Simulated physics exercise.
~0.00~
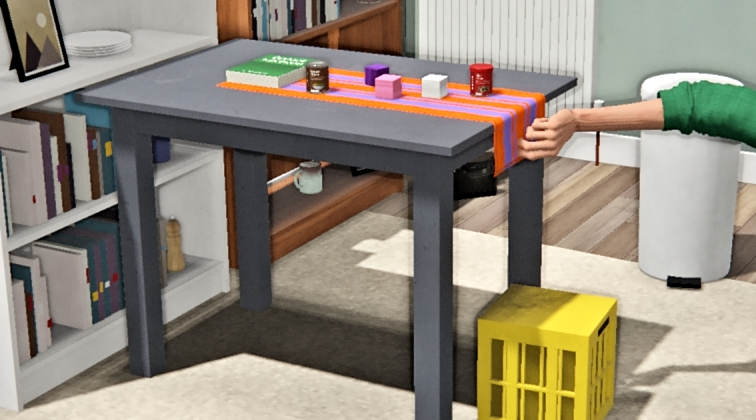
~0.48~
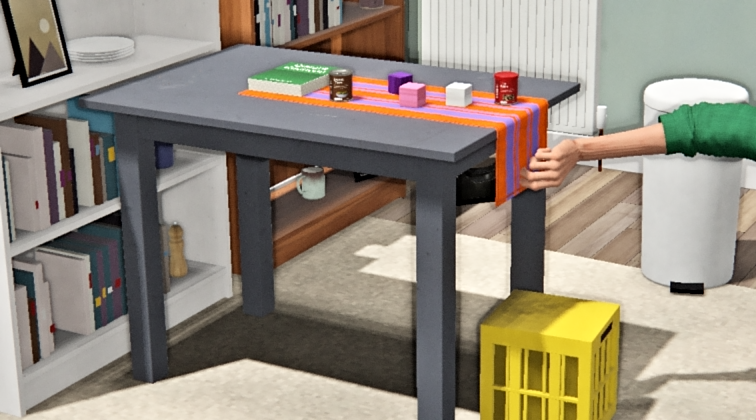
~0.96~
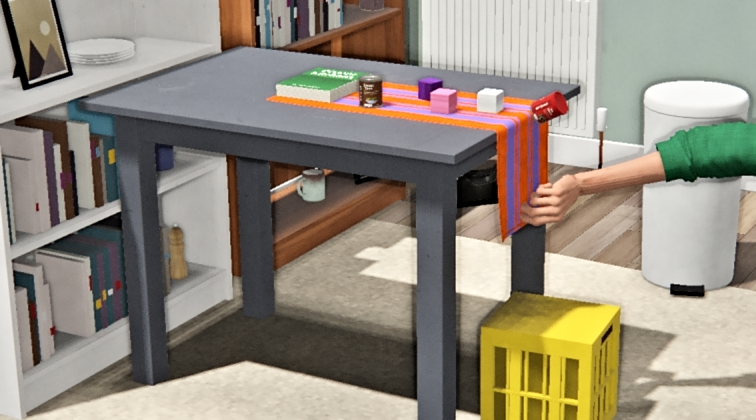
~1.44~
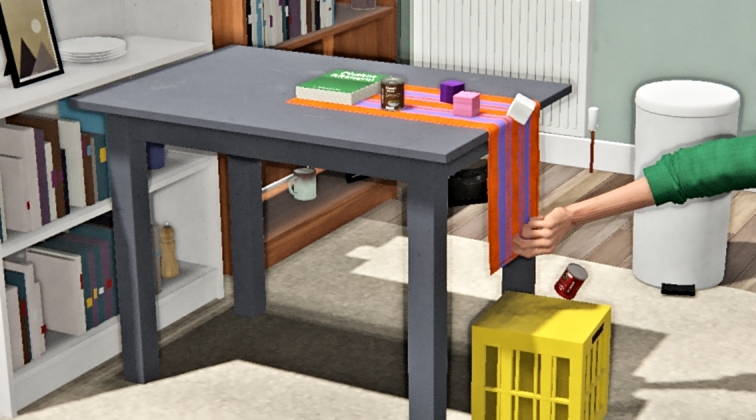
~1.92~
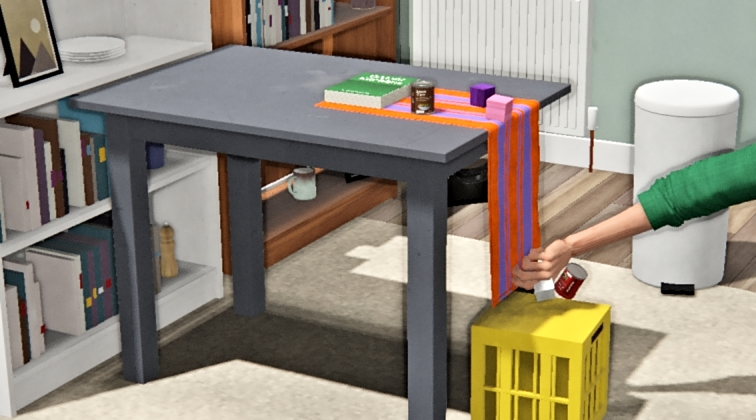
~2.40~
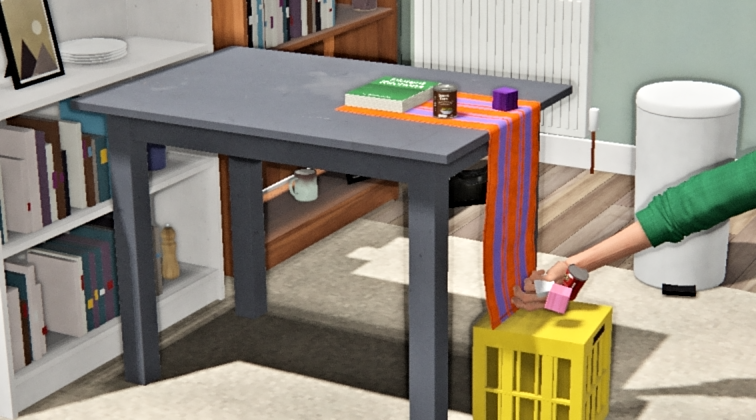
The footage shows a hand slowly pulling an orange striped cloth off the right end of a grey table, carrying everything on it along; the red can, white cube and pink cube drop over the edge in turn, while the purple cube, brown can and green book remain on top.
